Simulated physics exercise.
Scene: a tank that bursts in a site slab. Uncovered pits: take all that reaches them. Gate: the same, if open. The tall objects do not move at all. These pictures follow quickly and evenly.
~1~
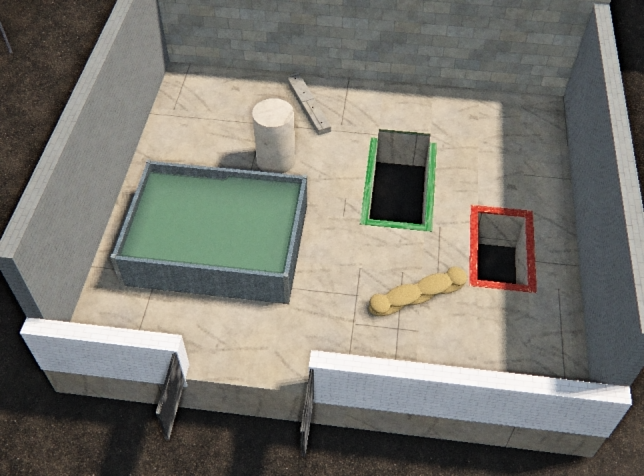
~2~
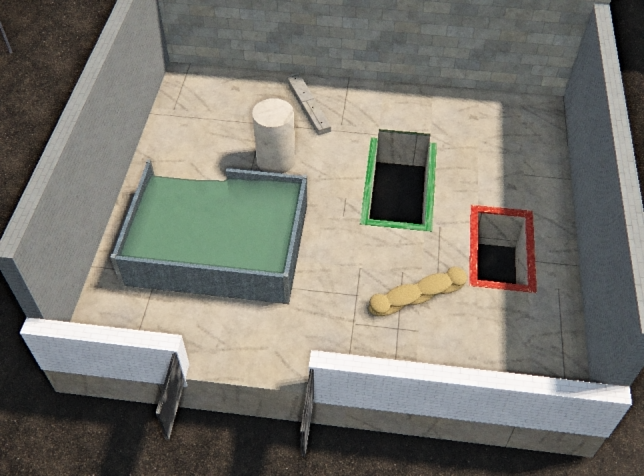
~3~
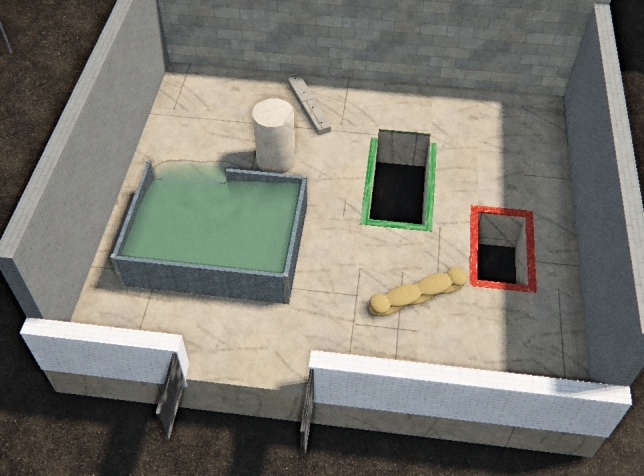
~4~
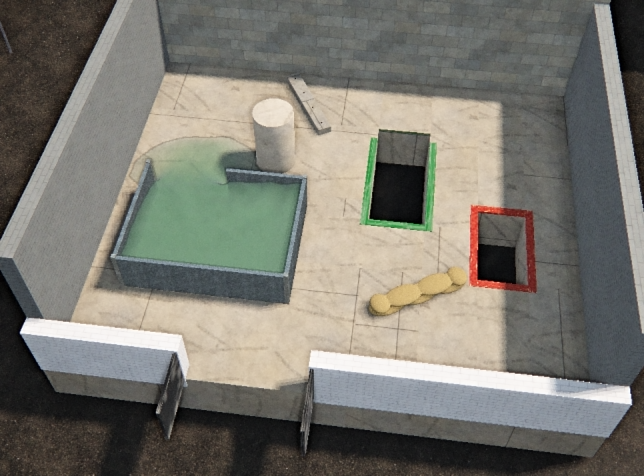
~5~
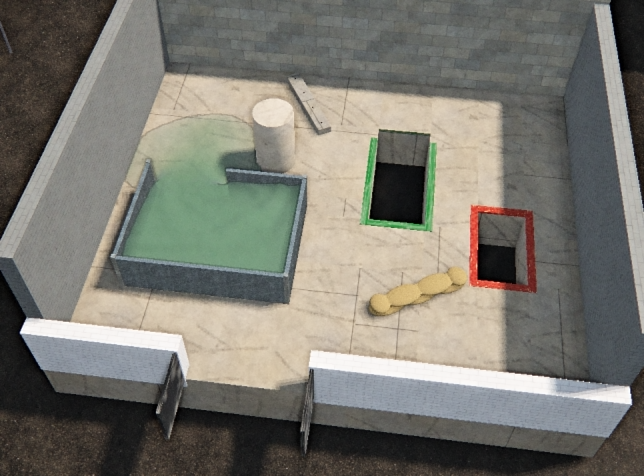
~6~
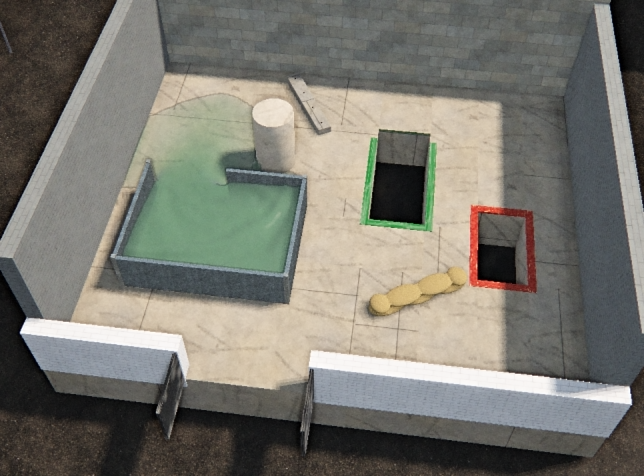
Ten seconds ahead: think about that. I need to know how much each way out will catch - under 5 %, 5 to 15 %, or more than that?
Here you go: The gate catches under 5 %; the red pit catches under 5 %; the green pit catches more than 15 %.
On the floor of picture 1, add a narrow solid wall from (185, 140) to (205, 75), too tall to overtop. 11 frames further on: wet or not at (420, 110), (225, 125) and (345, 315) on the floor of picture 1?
In the order you listed them: Unsoaked, soaked, unsoaked.
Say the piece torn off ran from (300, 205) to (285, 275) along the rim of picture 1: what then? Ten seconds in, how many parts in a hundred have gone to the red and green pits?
Red takes 40 in a hundred, green takes 10 in a hundred.
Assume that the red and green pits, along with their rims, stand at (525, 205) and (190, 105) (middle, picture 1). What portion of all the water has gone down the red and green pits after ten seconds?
Of the total, the red pit holds 0 per cent and the green pit 65 per cent.
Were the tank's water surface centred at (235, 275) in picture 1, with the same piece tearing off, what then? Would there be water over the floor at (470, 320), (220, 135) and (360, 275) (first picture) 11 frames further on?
Spot 1 unwetted, spot 2 wetted, and spot 3 unwetted.
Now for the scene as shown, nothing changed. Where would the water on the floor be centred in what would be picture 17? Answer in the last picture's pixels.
Roughly (213, 179).
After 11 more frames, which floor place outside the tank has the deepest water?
It should be roughly at (179, 65).
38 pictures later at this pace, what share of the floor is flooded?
It comes to roughly 60 in a hundred.
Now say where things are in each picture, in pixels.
In the first picture, still water in the water tank at (214, 219).
In the second picture, water pours out on the water tank's far side and has run to a hidden place.
In the third picture, water pours out on the water tank's far side and has run to (235, 168).
In the fourth picture, water pours out on the water tank's far side and has run to (228, 142).
In the fifth picture, the front is at (231, 120), out from the gap on the water tank's far side.
In the sixth picture, water pours out on the water tank's far side and has run to (217, 97).
A moment on, water covers 20 % of the floor; the gate 0 %, the red pit 0 %, the green pit 0 %.
Next, water covers 20 % of the floor; the gate 0 %, the red pit 0 %, the green pit 0 %.
Then, water covers 35 % of the floor; the gate 0 %, the red pit 0 %, the green pit 0 %.
Later, water covers 60 % of the floor; the gate 0 %, the red pit 0 %, the green pit 9 %.
In the end, water covers 75 % of the floor; the gate 1 %, the red pit 3 %, the green pit 20 %.
